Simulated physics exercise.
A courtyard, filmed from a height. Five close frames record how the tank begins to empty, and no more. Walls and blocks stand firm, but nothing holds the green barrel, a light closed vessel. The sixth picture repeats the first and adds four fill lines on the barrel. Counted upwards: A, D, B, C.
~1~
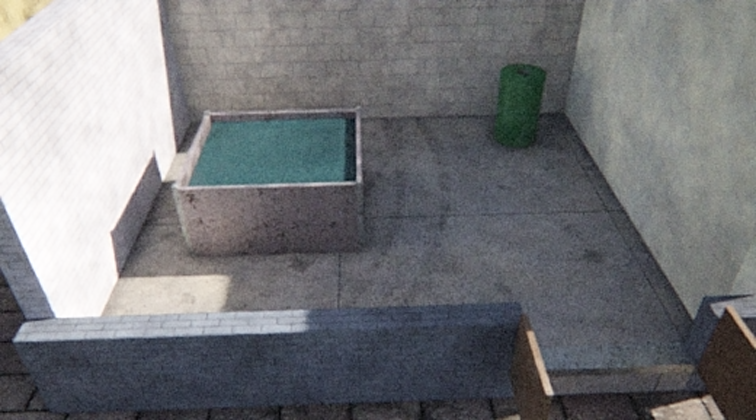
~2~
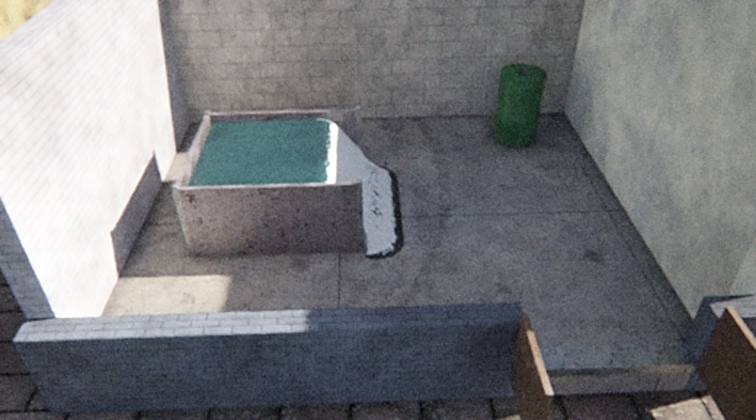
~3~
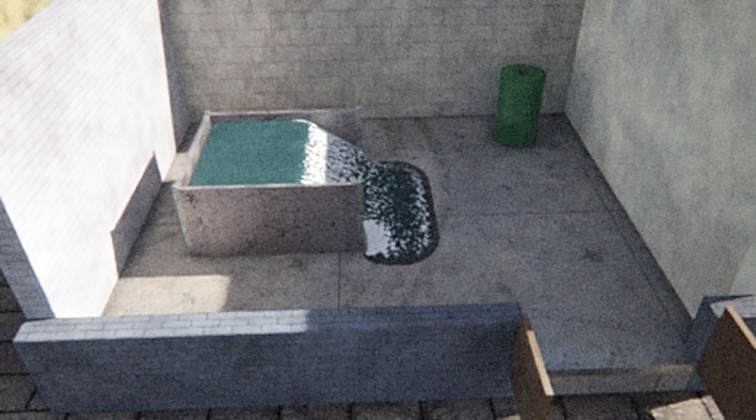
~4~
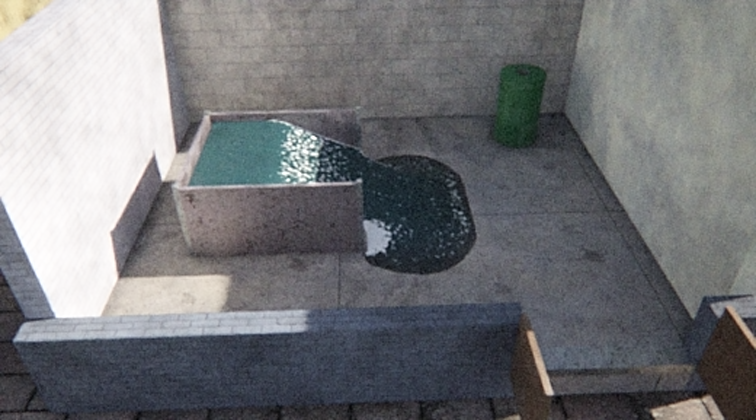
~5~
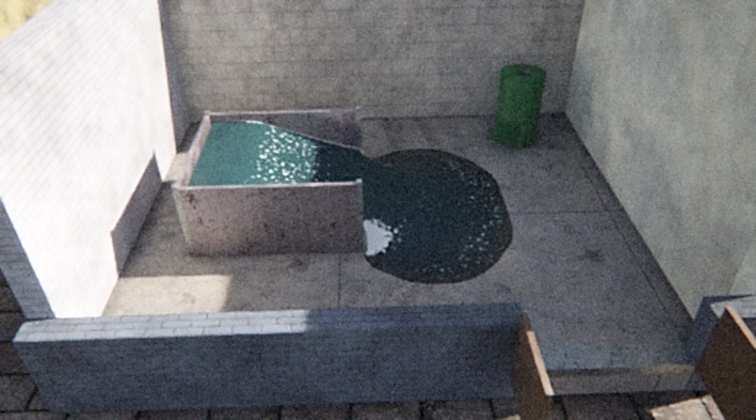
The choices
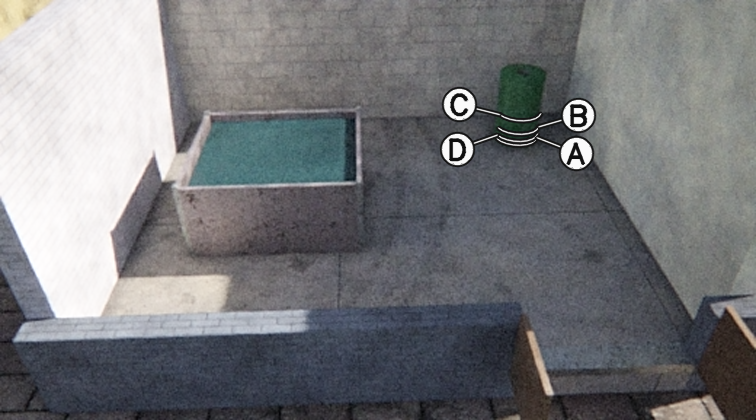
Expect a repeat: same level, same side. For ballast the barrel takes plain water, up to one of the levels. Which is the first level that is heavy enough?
I would pick mark C.
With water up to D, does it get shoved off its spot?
Yes.
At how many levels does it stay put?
One.
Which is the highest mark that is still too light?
The answer is B.
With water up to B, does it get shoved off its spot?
Yes, that goes wrong.
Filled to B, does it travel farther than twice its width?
No, it does not.
In white, A at (520, 145); B at (521, 134); C at (523, 120); D at (520, 141); from the bottom up A, D, B, C.
Choosing A, it is pushed about 4 times its own width away.
Choosing B, it is pushed about half its own width away.
Choosing C, it does not move.
Choosing D, it is pushed about twice its own width away.
